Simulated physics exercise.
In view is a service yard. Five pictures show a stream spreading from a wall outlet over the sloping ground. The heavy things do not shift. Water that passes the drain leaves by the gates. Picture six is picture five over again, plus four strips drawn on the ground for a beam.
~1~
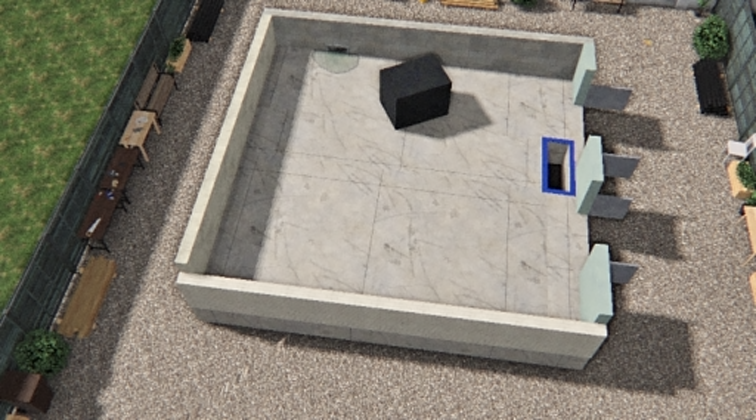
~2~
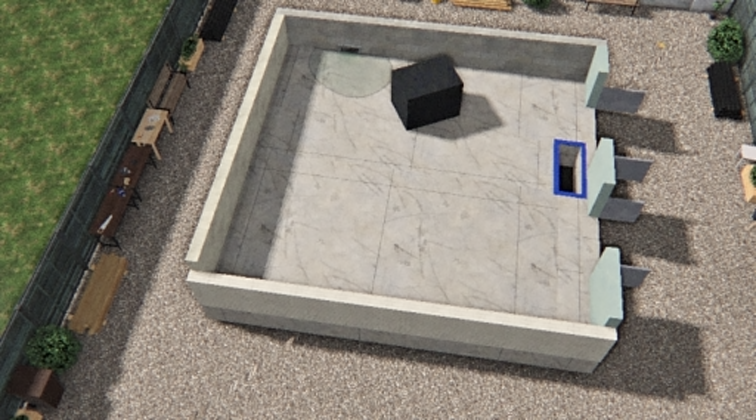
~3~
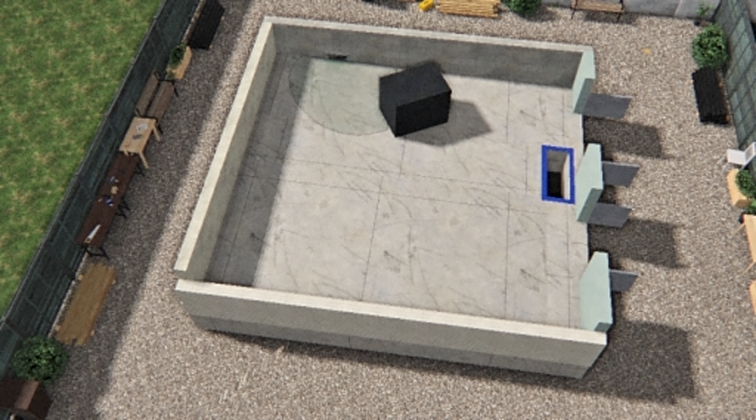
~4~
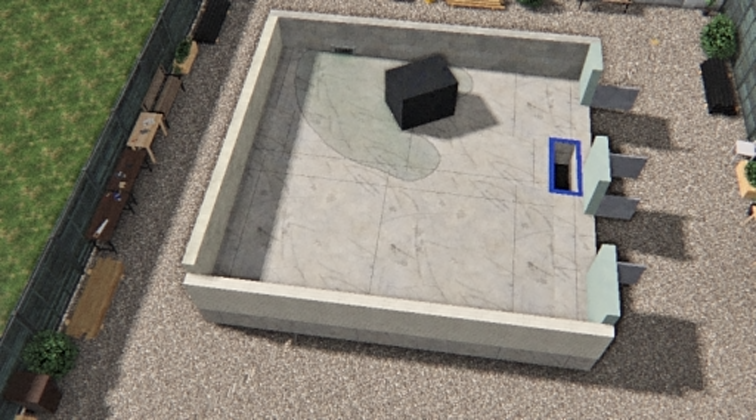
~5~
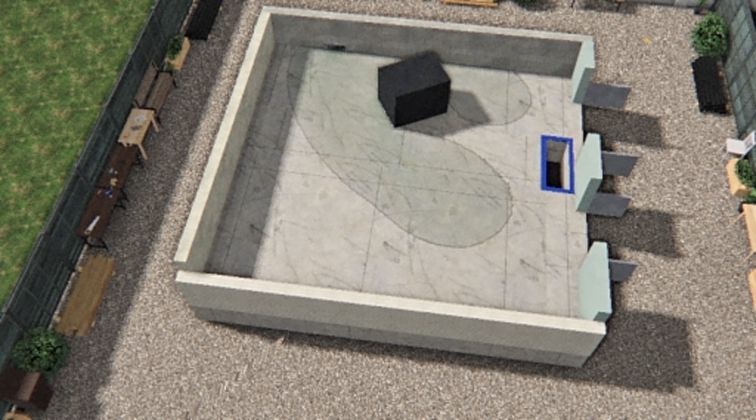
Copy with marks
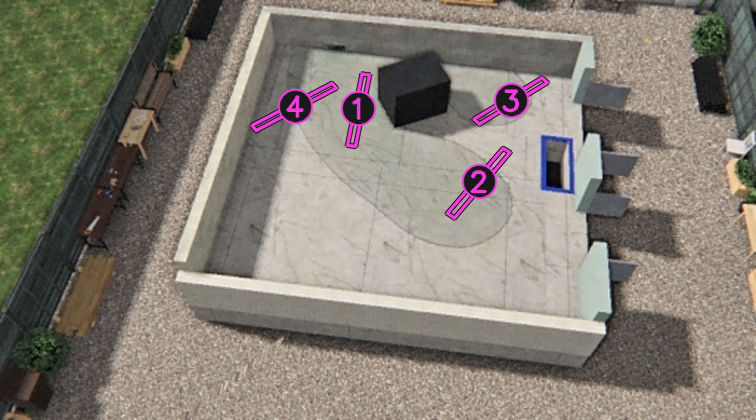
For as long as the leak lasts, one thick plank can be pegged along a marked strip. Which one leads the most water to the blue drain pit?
Take 2.
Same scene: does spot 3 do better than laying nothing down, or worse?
Worse.
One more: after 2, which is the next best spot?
4.
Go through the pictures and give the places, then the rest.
Outfall at (338, 49); blue drain pit at (559, 166); open gate at (578, 243); open gate at (574, 136); water covers 1 % of the ground and shows as far out as (319, 64); blue drain pit still dry.
Water covers 5 % of the ground and shows as far out as (354, 94); blue drain pit still dry.
Water covers 10 % of the ground and shows as far out as (365, 132); blue drain pit still dry.
Water covers 18 % of the ground and shows as far out as (427, 171); blue drain pit still dry.
Water covers 34 % of the ground and shows as far out as (470, 243); blue drain pit still dry.
On the marked copy, 1 from (351, 145) to (365, 74); 2 from (450, 215) to (506, 150); 3 from (476, 121) to (544, 80); 4 from (254, 128) to (334, 85).
For spot 1, about 11 % of the stream runs into the blue drain pit, about 86 % out by the gates.
For spot 2, about 31 % of the stream runs into the blue drain pit, about 66 % out by the gates.
For spot 3, about 9 % of the stream runs into the blue drain pit, about 88 % out by the gates.
For spot 4, about 21 % of the stream runs into the blue drain pit, about 72 % out by the gates.
